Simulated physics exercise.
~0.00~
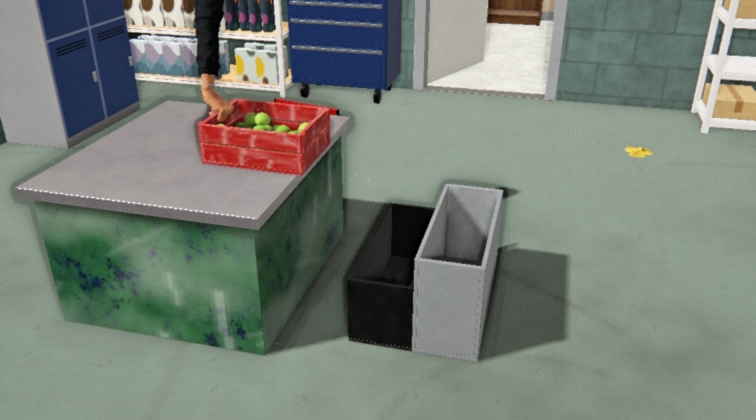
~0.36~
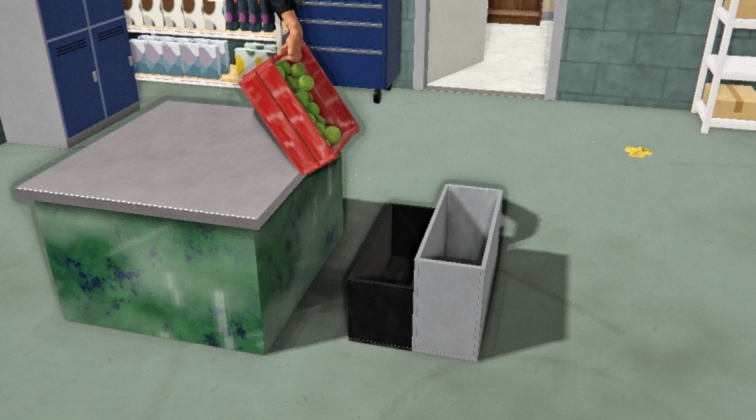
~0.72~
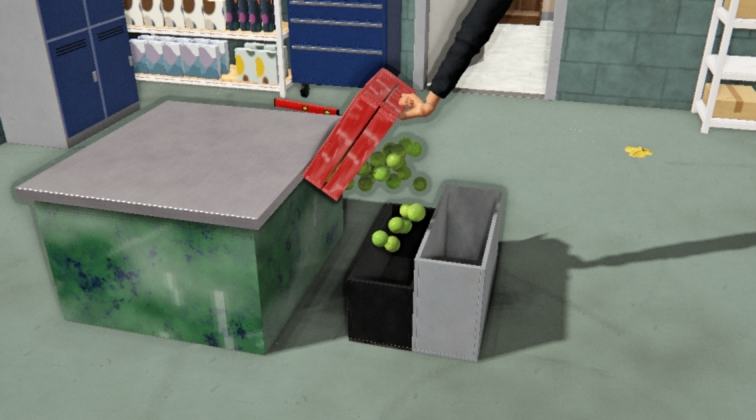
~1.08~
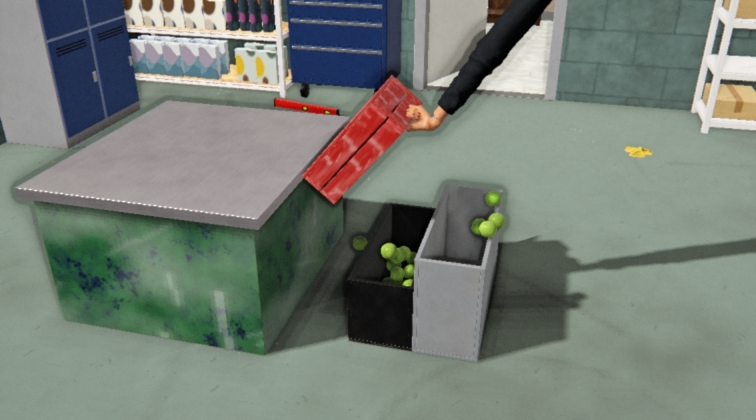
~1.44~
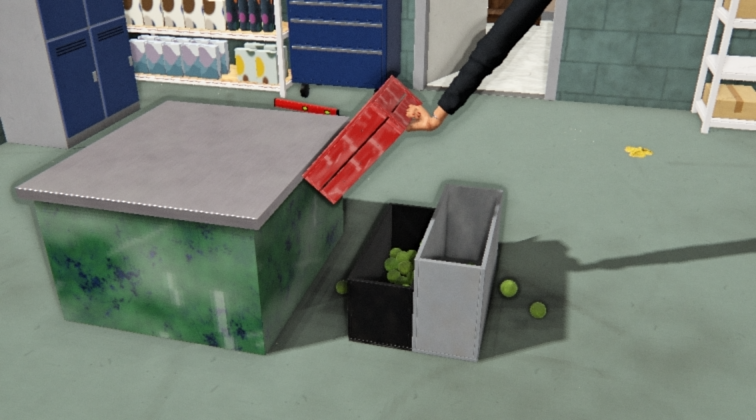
A hand tips a red crate, spilling green apples mostly into the black tub below.
